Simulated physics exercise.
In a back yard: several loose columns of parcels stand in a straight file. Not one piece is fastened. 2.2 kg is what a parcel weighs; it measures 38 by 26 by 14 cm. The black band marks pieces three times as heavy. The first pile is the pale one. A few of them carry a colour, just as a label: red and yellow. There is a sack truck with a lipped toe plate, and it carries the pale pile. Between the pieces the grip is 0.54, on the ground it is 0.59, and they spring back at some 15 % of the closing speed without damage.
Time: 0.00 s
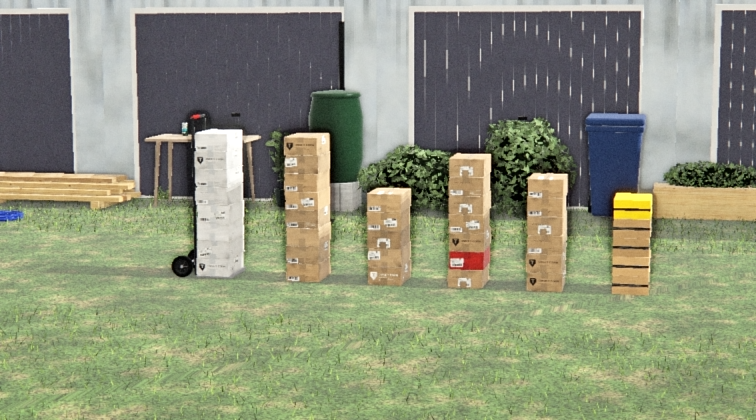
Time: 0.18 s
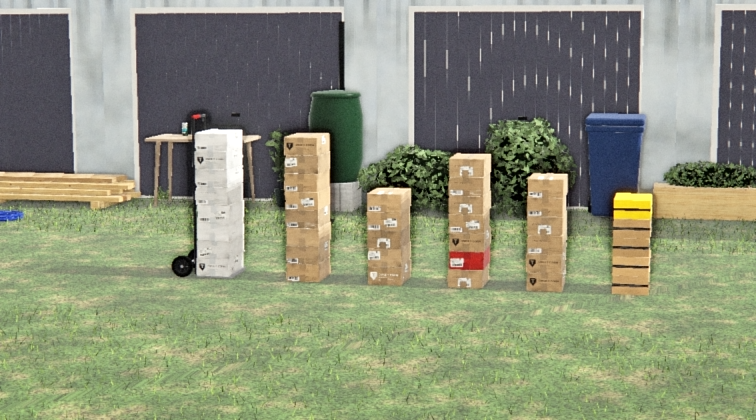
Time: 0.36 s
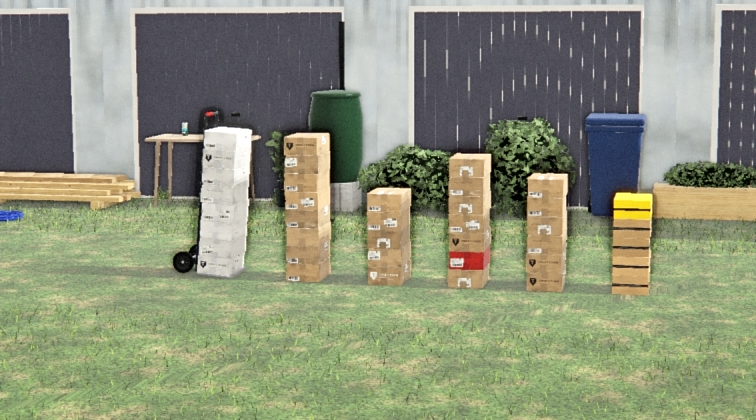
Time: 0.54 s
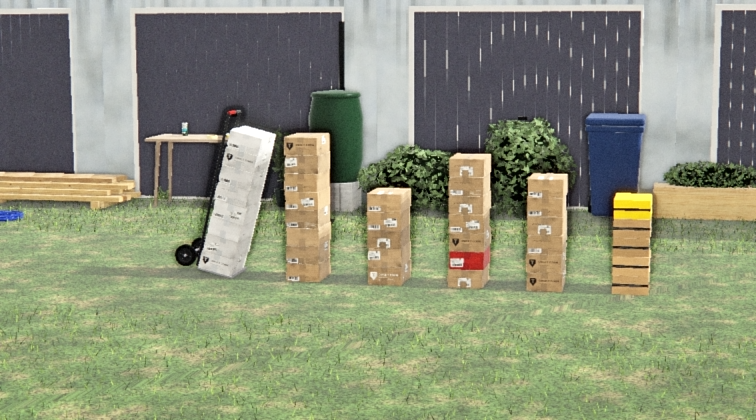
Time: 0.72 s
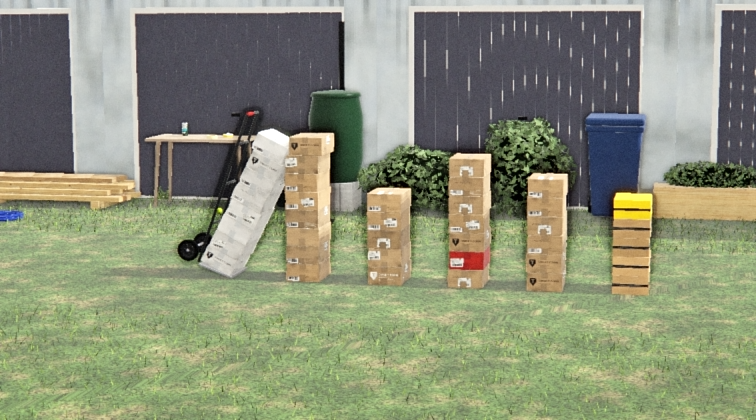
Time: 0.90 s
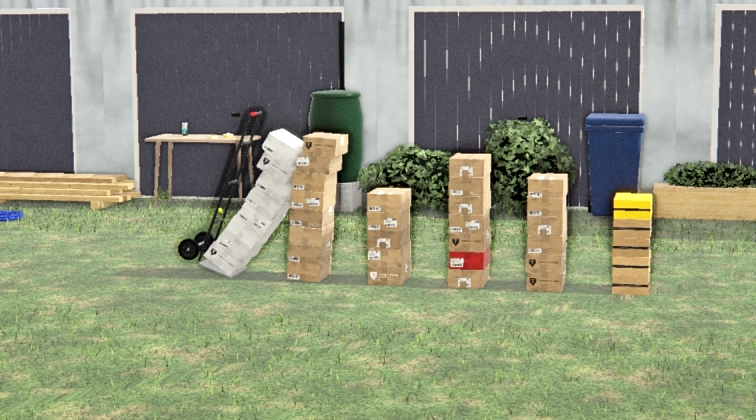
A hand truck tilted forward to the right, tipping its pale stack of boxes against the neighbouring brown column, whose upper boxes shifted right, while the other stacks, with their red and yellow pieces, stayed still.
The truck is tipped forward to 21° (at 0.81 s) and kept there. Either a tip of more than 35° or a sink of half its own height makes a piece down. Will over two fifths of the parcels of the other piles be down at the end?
Yes.
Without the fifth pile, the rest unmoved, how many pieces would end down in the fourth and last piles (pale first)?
Down count - fourth 7, last 0.
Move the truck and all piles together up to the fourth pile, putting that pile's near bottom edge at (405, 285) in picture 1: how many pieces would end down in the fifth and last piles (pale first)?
It would come to fifth 0, last 0.
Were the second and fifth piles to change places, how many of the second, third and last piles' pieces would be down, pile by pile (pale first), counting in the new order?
Count of fallen pieces - second: 6; third: 0; last: 0.
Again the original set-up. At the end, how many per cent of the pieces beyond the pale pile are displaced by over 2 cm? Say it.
That comes to 85 in a hundred.
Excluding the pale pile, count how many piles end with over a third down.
Counted up, you get 3.
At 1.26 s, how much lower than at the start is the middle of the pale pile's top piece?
Some 15 centimetres.
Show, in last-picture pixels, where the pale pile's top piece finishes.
(356, 219).
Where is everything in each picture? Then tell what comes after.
In the first frame (places mark the middle of the side facing us), truck frame (193, 149) 0° forward; red parcel (466, 261); yellow parcel (632, 210); the rest undisturbed.
Truck frame (193, 149) 0° forward; red parcel (466, 261), in the second frame.
Truck frame (204, 146) 5° forward, top of the pale pile leaning 4°; yellow parcel (632, 210); the rest undisturbed, in the third frame.
Truck frame (223, 144) 13° forward, top of the pale pile leaning 14°; yellow parcel (632, 210); the rest undisturbed, in the fourth frame.
Truck frame (238, 144) 20° forward, top of the pale pile leaning 26°; yellow parcel (632, 210); one has shifted, in the fifth frame.
Truck frame (240, 144) 21° forward, top of the pale pile leaning 31°; yellow parcel (632, 210); red parcel (466, 261); steepest lean 4°, the parcel at (319, 147); 8 disturbed, none down, in the sixth frame.
After 1.26 s, 8 of the pale pile down; none of the 31 other parcels down, 8 disturbed.
After 1.68 s, 8 of the pale pile down; 7 of the 31 other parcels down.
After 3.28 s, 8 of the pale pile down; 14 of the 31 other parcels down; red parcel leaning 33°.
At rest (4.2 s), 8 of the pale pile down; 18 of the 31 other parcels down; red parcel leaning 44°, 47 mm lower; yellow parcel shifted 37 mm. That is 58 per cent. As the last picture would show them, middles, red parcel near (504, 264), yellow parcel near (638, 206).
